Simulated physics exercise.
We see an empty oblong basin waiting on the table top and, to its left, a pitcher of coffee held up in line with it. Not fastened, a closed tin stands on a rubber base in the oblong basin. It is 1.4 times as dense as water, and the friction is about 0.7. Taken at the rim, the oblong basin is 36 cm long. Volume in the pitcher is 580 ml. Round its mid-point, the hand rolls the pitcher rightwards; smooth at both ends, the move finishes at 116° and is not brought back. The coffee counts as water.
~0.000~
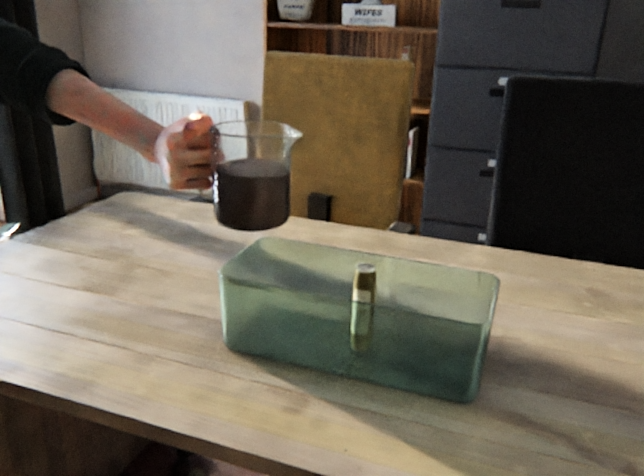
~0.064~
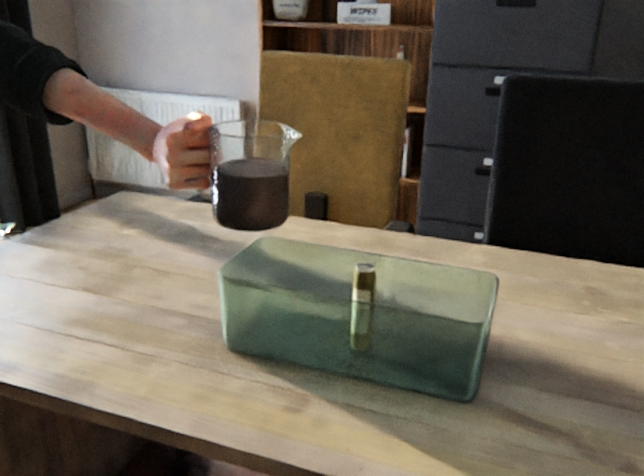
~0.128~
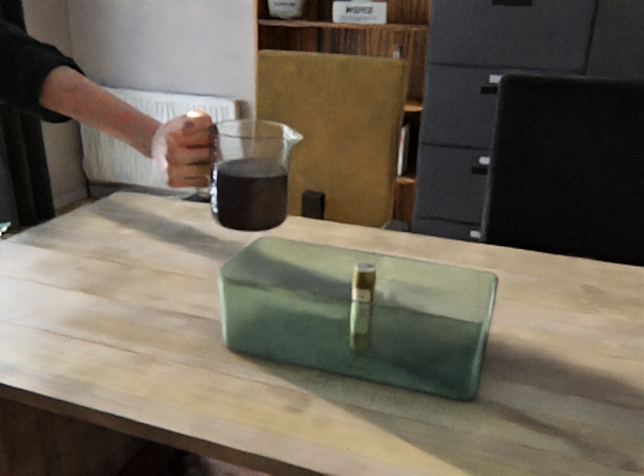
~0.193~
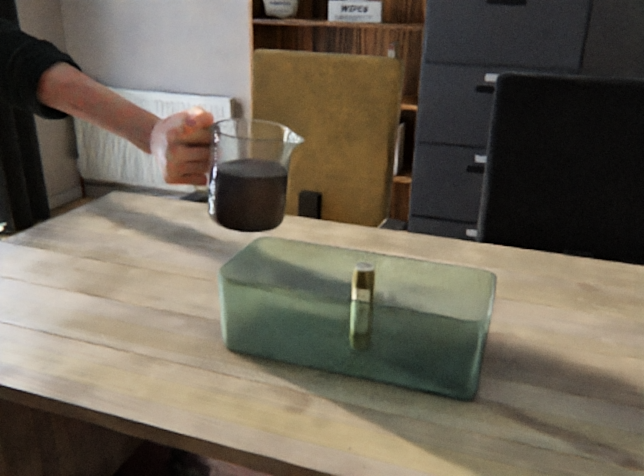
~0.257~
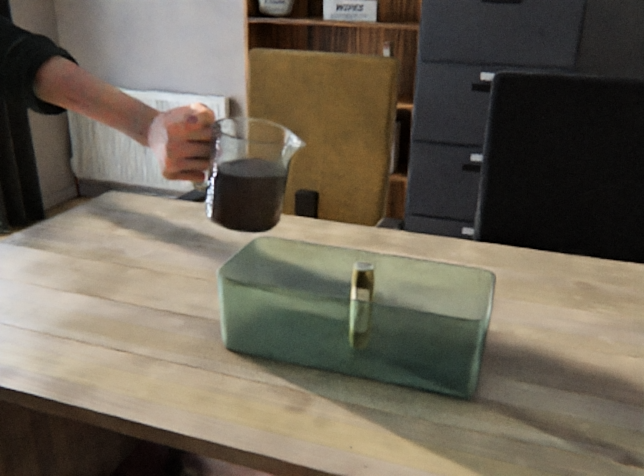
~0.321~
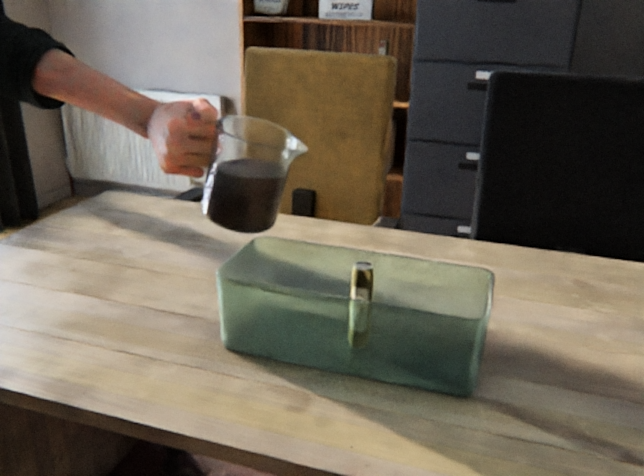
We see a hand holding a glass pitcher of dark liquid above a wooden table, left of a green oblong basin with a small upright tin in it; the hand gradually tilts the pitcher slightly to the right.
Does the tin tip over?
No, it stays on its base.
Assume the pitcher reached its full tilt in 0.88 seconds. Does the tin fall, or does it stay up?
The tin stays on its base.
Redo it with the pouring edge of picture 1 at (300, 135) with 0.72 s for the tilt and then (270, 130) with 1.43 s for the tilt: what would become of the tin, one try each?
Trial 1 - tin stays standing; trial 2 - tin stays standing.
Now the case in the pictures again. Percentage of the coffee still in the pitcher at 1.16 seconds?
About 26 percent.
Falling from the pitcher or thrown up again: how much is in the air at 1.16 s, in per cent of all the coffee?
Close to 14 in every hundred parts.
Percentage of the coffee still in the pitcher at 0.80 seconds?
Some 92 % of it is still there.
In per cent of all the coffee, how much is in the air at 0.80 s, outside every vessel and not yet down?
About 7 per cent.
By 0.80 s the tilt is 69° and 93 per cent is still to pour; the tin stands where it began.
By 1.16 s the tilt is 106° and 27 per cent is still to pour; the tin stands where it began.
By 1.53 s the tilt is 116° and 0 per cent is still to pour; the tin stands where it began.
By 1.93 s the tilt is 116° and 0 per cent is still to pour; the tin stands where it began.
At rest the tin stands where it began.
